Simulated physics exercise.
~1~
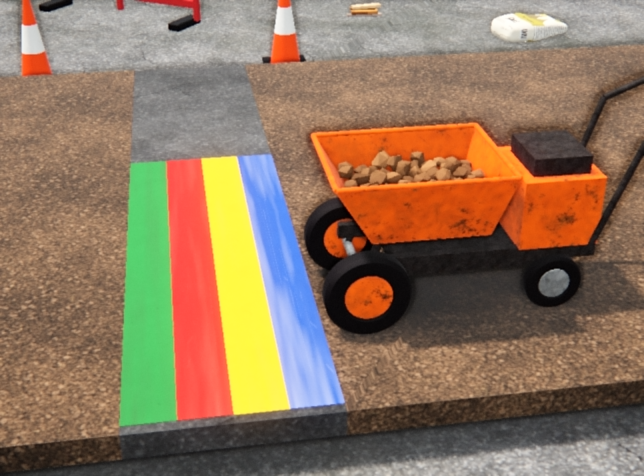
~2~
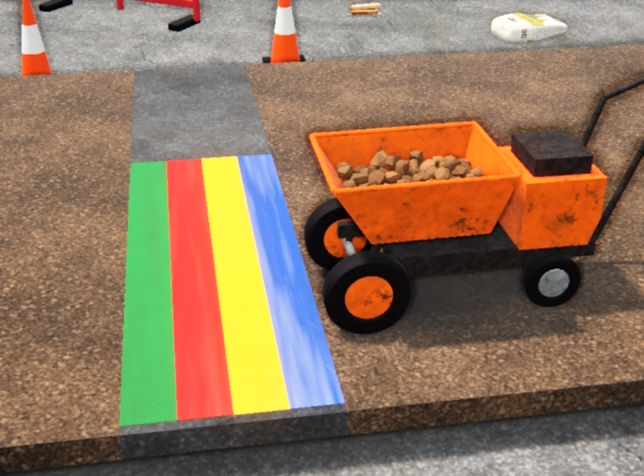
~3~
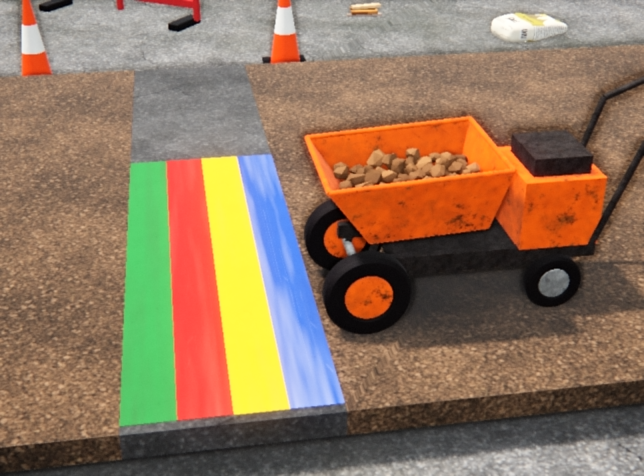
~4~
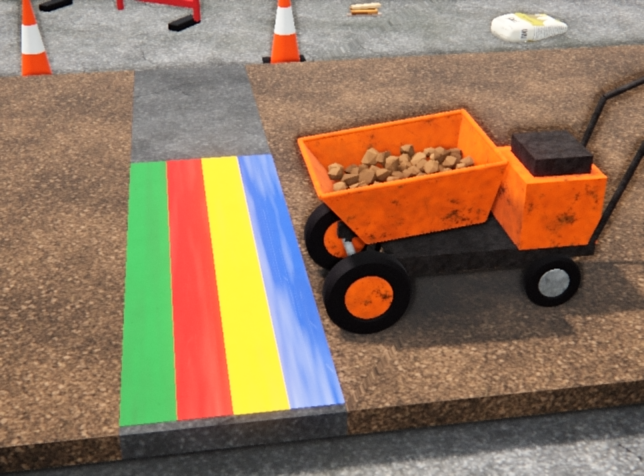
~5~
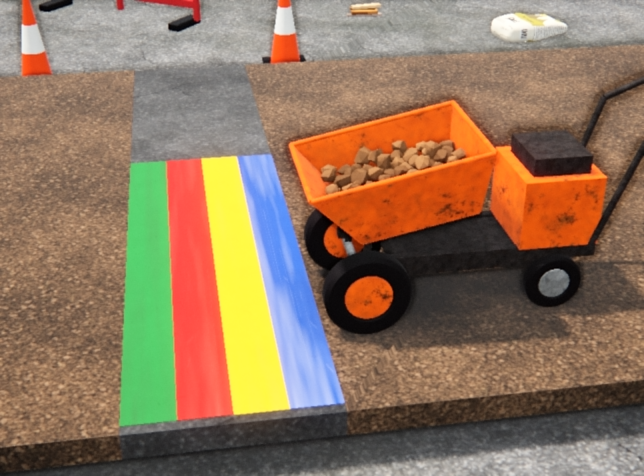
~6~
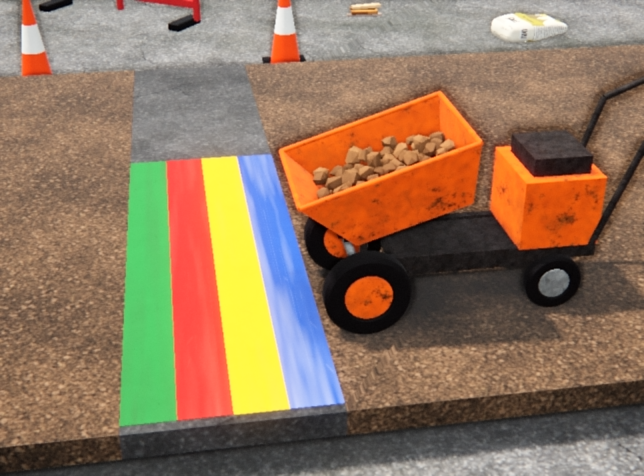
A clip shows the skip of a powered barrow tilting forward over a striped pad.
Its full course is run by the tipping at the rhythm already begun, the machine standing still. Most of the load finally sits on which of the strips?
It sits mostly on the red strip.
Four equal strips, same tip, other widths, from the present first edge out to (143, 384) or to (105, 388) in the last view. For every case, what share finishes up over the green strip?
About 30 per cent first, then about 20 per cent.
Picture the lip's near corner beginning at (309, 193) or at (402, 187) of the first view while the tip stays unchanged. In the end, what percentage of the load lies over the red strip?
You'd see around 40 per cent the first time and around 20 per cent the second.
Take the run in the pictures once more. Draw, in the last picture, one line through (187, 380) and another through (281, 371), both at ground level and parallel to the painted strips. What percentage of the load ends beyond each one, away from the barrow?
In order: Near 40 %, then 90 %.
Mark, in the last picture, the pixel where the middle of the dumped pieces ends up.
Centre at rest: Close to (189, 306).
Soon after the last picture, skip tipped steeply; all in the skip.
A little later, skip tipped right over; most in the skip; a small part over the yellow strip; about a quarter over the red strip; a stray few over the green strip.
Later still, skip tipped right over; a small part in the skip; a small part over the yellow strip; about a third over the red strip; about a quarter over the green strip; a small part off the paint.
At rest, skip tipped right over; a small part in the skip; none over the blue strip; a small part over the yellow strip; about a third over the red strip; about a quarter over the green strip; a small part off the paint.
